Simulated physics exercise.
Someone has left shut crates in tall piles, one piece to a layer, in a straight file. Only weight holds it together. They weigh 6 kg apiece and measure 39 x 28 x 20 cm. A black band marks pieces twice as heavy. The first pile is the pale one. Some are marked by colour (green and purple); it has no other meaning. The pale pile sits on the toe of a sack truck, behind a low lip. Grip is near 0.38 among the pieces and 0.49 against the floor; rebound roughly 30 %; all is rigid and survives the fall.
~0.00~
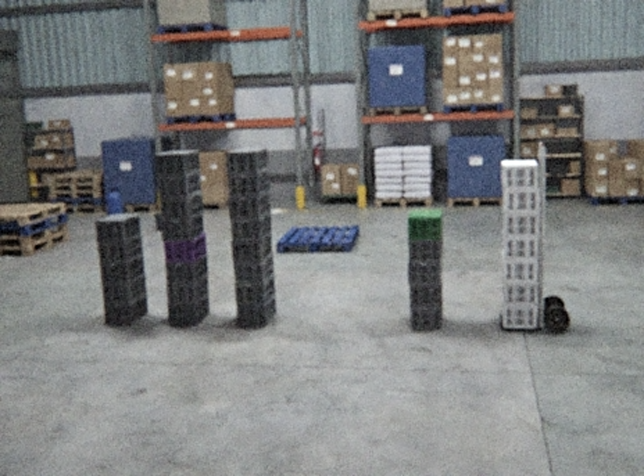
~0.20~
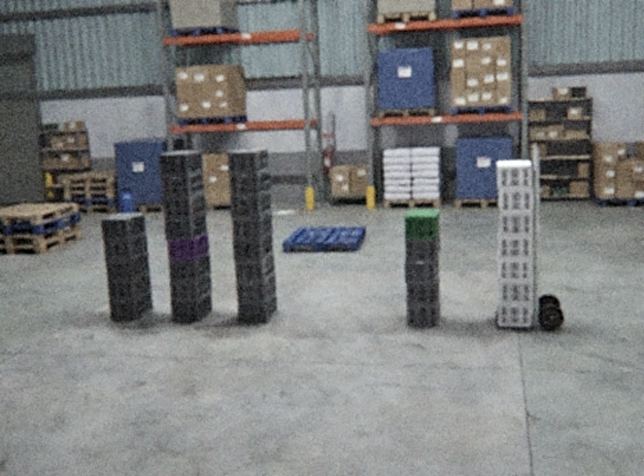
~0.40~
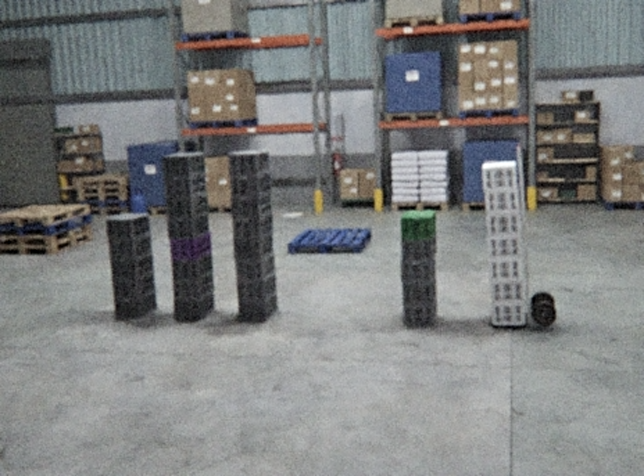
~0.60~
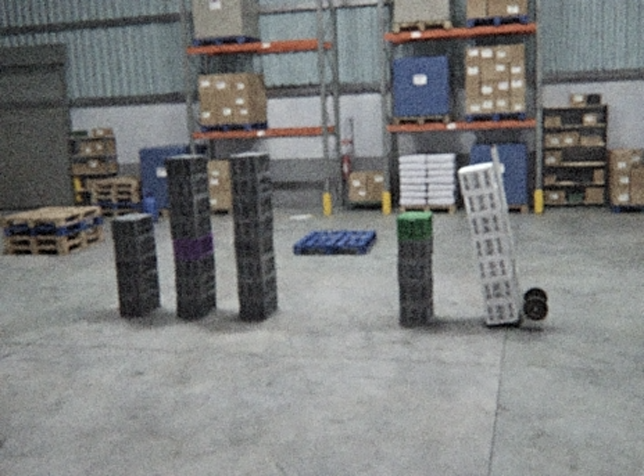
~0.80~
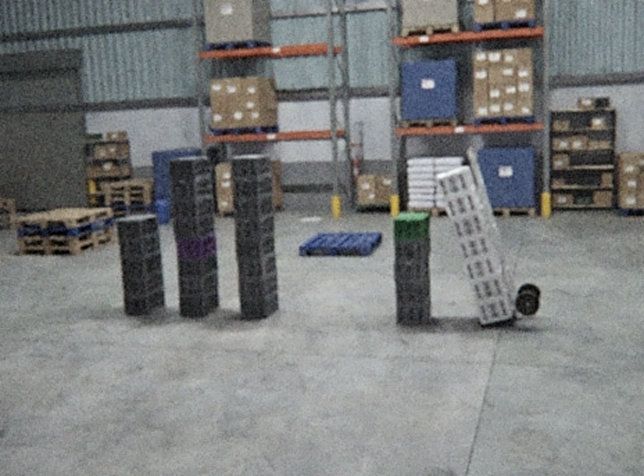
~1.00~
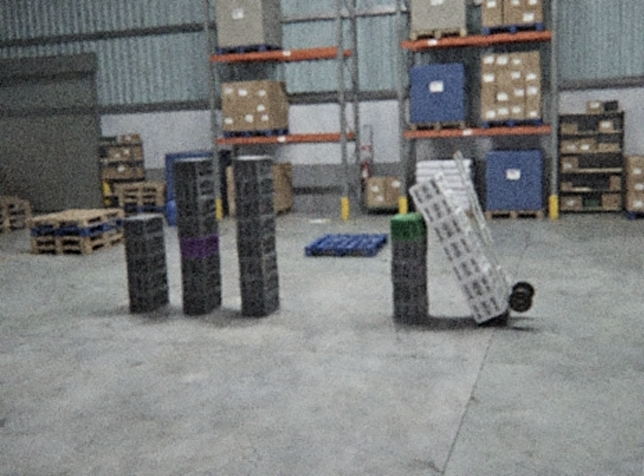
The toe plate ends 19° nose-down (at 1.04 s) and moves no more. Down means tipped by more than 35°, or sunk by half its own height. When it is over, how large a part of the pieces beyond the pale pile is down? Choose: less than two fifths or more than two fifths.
It comes to under two fifths.
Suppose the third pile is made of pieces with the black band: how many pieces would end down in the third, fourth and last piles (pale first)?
Then third 0, fourth 0, last 0.
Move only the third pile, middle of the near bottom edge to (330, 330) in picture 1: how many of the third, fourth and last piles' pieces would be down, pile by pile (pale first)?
In that case third 7, fourth 8, last 5.
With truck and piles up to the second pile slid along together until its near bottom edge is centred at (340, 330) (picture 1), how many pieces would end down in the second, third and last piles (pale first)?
In that case second 5, third 8, last 5.
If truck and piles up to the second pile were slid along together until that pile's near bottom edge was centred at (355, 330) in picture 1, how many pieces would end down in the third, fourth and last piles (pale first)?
In that case third 7, fourth 6, last 5.
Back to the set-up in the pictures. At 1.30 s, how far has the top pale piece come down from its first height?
About 10 cm.
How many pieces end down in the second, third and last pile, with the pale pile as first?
Second 5, third 0, last 0.
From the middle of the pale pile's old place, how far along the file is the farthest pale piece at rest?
Roughly 220 cm along.
By 1.30 s, 6 of the pale pile down; none of the 26 other crates down, 5 disturbed; green crate tilted 5°.
By 1.70 s, 7 of the pale pile down; none of the 26 other crates down, 5 disturbed; green crate tilted 27°, 8 cm lower.
By 2.14 s, 7 of the pale pile down; 5 of the 26 other crates down; green crate on its side.
When it is over (4.9 s), 7 of the pale pile down; 5 of the 26 other crates down; green crate on its side; purple crate unmoved. That is 19 per cent. In pixels of the last frame, middles, green crate near (299, 301), purple crate near (200, 245).
